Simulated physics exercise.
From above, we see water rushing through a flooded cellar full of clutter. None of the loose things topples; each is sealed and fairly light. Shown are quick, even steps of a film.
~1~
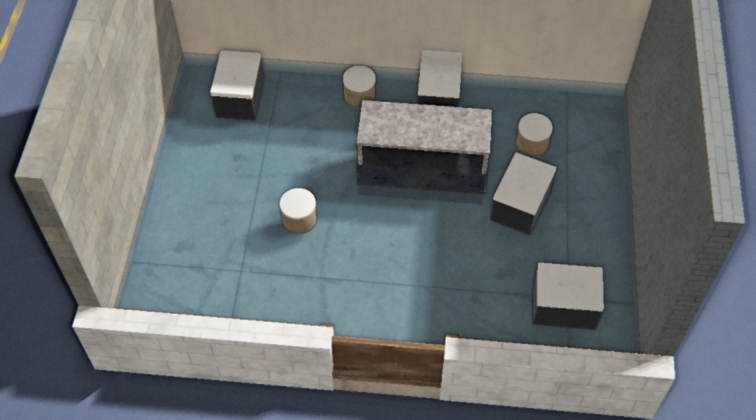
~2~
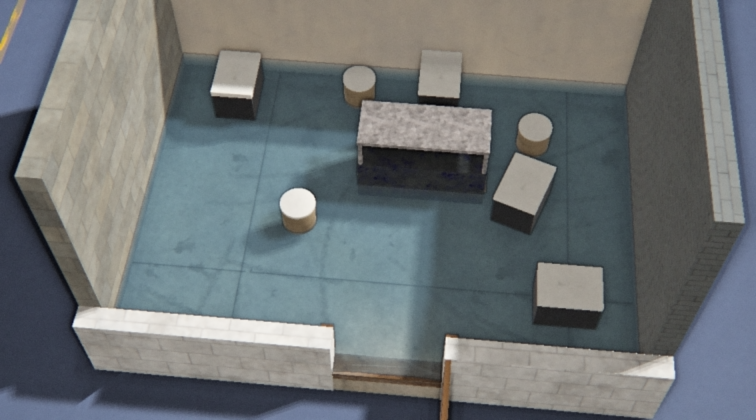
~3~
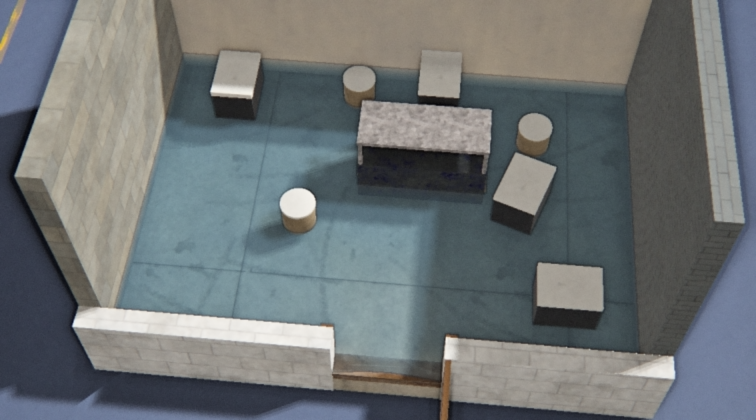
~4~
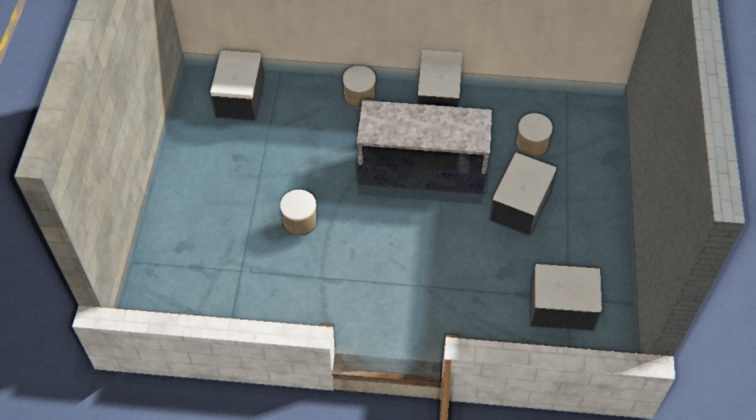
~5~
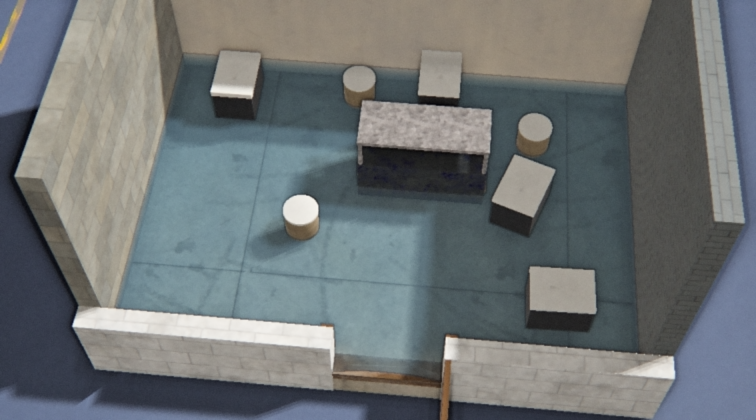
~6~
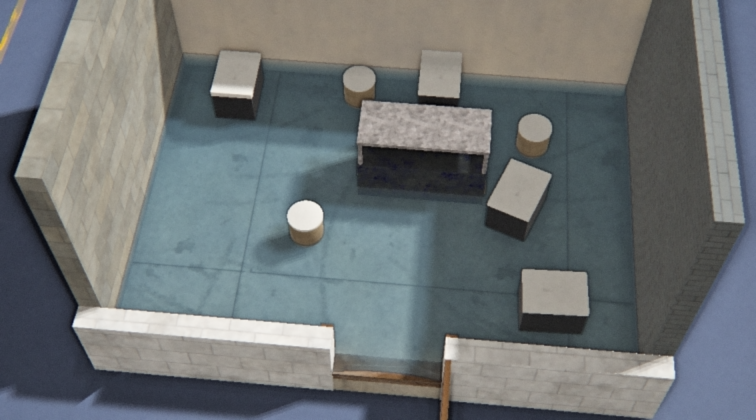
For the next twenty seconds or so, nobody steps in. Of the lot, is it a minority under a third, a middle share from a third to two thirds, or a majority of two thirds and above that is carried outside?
My prediction is the mid band.
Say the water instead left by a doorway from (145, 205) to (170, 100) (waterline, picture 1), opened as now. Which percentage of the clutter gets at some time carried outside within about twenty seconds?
About 60 %.
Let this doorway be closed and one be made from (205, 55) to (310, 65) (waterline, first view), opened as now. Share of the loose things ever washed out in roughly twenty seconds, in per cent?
Some 70 per cent of the things, roughly.
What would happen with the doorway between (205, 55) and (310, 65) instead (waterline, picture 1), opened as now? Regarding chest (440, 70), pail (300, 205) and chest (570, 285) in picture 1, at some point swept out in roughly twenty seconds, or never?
In the order given, it's escaped, escaped, remains behind.
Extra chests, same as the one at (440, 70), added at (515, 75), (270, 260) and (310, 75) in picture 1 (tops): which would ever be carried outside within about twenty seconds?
Note - in order: Retained / out of the scene / retained.
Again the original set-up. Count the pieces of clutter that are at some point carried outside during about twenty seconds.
I count 3 of them.
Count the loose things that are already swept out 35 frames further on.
The number I arrive at is 3.
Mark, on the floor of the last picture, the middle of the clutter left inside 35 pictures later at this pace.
Average floor point: Approx. (375, 169).
A moment on, 0 of 7 are out; 7 afloat.
Next, 2 of 7 are out; 5 afloat.
Later, 3 of 7 are out; 4 afloat.
In the end, 3 of 7 are out; 4 afloat.
